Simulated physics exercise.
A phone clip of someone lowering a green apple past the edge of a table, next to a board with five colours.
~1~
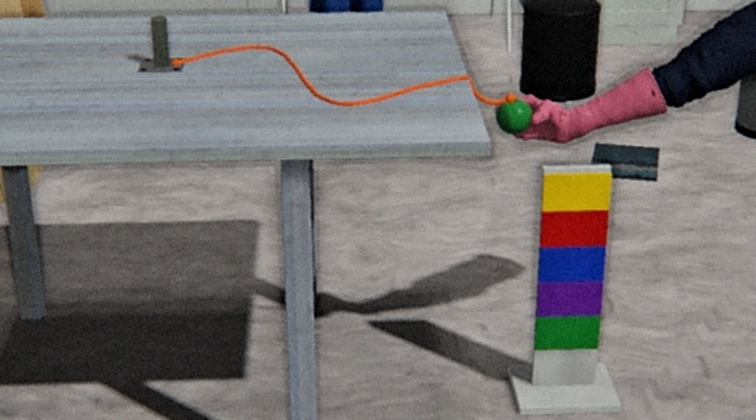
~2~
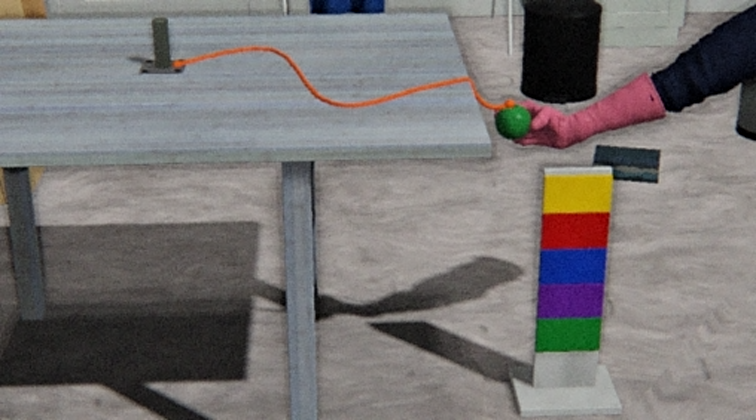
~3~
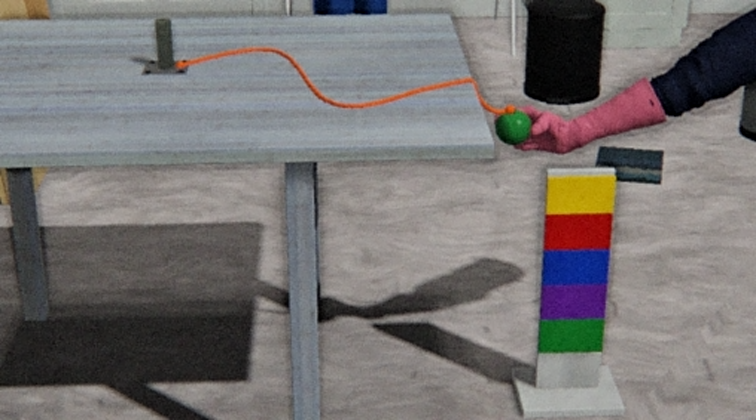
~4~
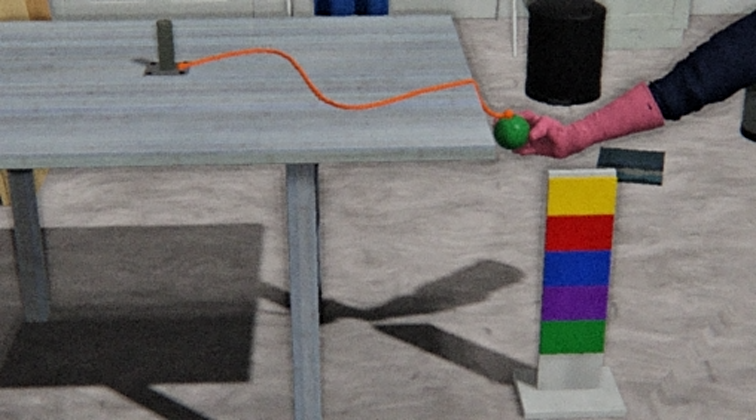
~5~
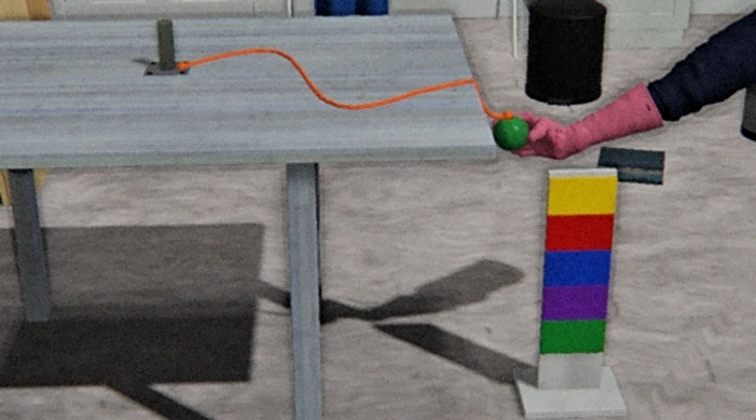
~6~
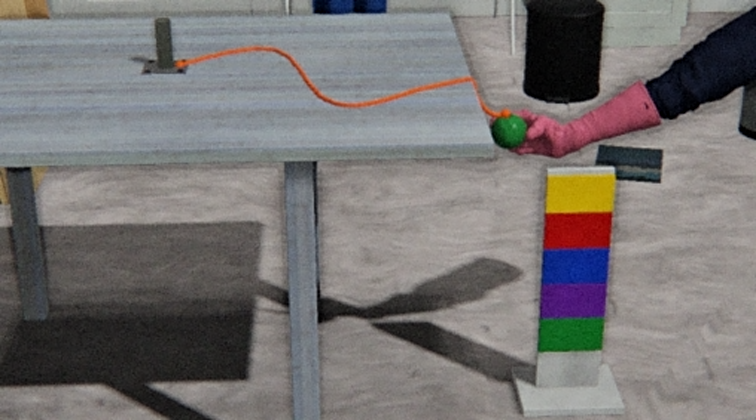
A pink-gloved hand held a green ball tied to an orange cord at the table's right edge, above a striped colored stand, and barely moved, easing the ball slightly down and left.
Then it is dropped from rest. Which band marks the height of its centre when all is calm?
The purple one.
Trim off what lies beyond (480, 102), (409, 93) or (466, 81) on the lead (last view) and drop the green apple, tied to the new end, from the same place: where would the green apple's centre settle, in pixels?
Try by try, around (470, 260), (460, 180) and (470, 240).
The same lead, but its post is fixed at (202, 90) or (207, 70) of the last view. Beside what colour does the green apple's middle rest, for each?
Try by try: Green; green.
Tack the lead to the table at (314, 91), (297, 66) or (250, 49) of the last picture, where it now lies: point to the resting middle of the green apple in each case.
In that order: (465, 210), (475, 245) and (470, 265).
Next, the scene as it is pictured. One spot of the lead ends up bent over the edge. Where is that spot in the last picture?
It lies at about (331, 101).
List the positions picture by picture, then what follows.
The first picture shows green apple (514, 116); yellow (577, 193); red (575, 229); blue (572, 266); purple (570, 300); green (568, 334).
The second picture shows green apple (513, 122); lead through (214, 56) (284, 56) (306, 83) (356, 106) (434, 86).
The third picture shows green apple (513, 128).
The fourth picture shows green apple (511, 132); lead through (218, 58) (288, 58) (310, 85) (360, 108) (438, 88).
The fifth picture shows green apple (511, 133).
The sixth picture shows green apple (509, 132); lead through (216, 56) (286, 56) (308, 83) (358, 106) (437, 86).
Soon after, apple near (451, 295); level with purple.
After that, apple near (479, 295); level with purple.
In the end, apple near (461, 292); level with purple. The lead holds its middle at purple.
